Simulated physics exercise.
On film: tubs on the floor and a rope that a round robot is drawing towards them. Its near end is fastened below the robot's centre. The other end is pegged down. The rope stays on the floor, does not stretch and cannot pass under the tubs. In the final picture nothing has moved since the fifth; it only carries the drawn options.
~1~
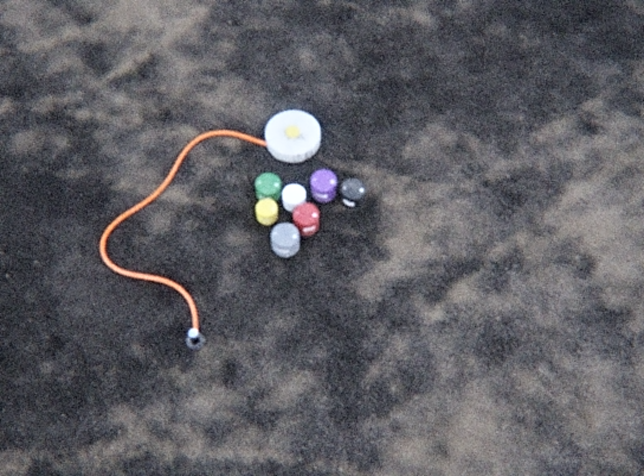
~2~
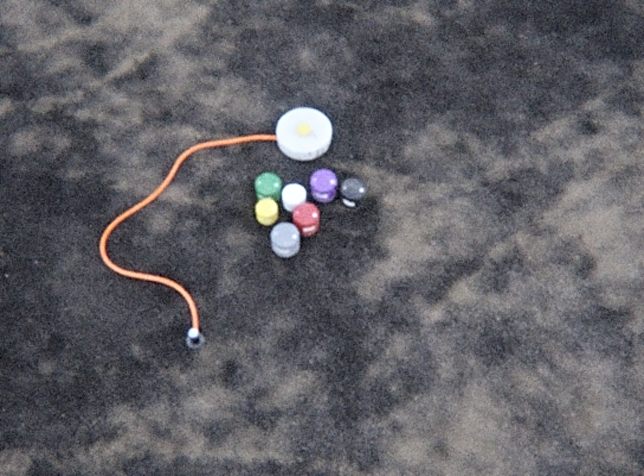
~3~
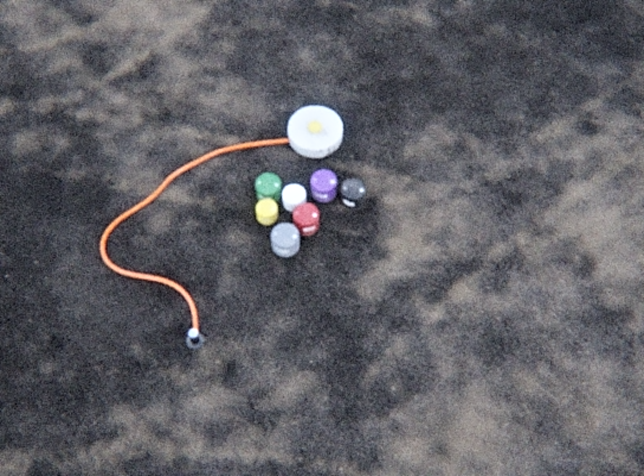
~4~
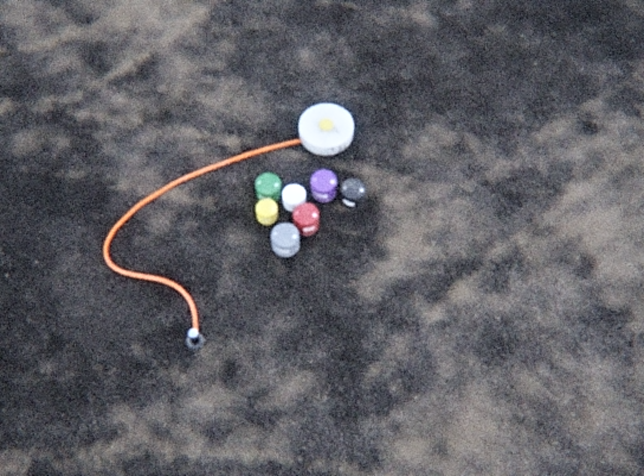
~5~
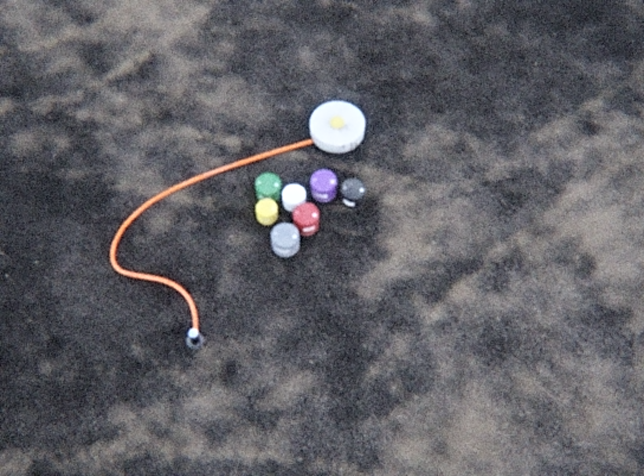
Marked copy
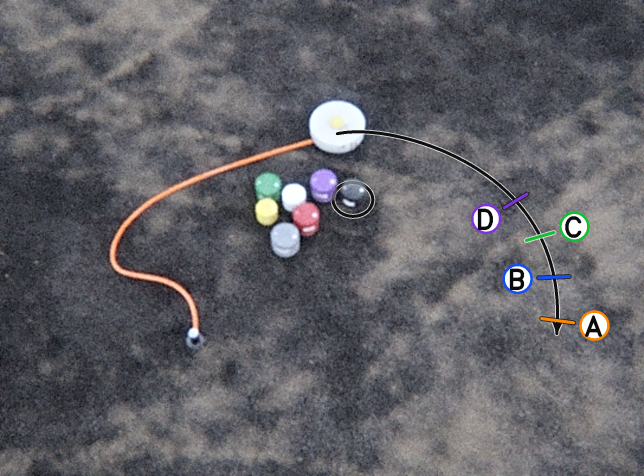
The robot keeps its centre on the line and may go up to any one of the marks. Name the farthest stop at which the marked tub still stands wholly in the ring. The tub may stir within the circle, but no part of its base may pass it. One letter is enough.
The farthest safe stop is D.
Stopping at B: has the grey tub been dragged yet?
Yes.
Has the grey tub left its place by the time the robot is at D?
No.
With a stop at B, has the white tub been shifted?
Yes.
On the marked copy, A at (558, 321); B at (554, 277); C at (540, 236); D at (516, 201); the ring at (353, 199); the route from (337, 134) via (500, 186) to (557, 334).
With D. Early on, robot (405, 132); black tub (353, 194).
Further on, robot (471, 159); black tub (353, 194).
At the end, robot (517, 196); white tub (308, 201); yellow tub (268, 218); purple tub (328, 188); black tub (353, 194); green tub (285, 203); the black tub is still in its ring.
As for the rest, A drags the ringed tub to (378, 244); B drags the ringed tub to (374, 228); C drags the ringed tub to (366, 210).
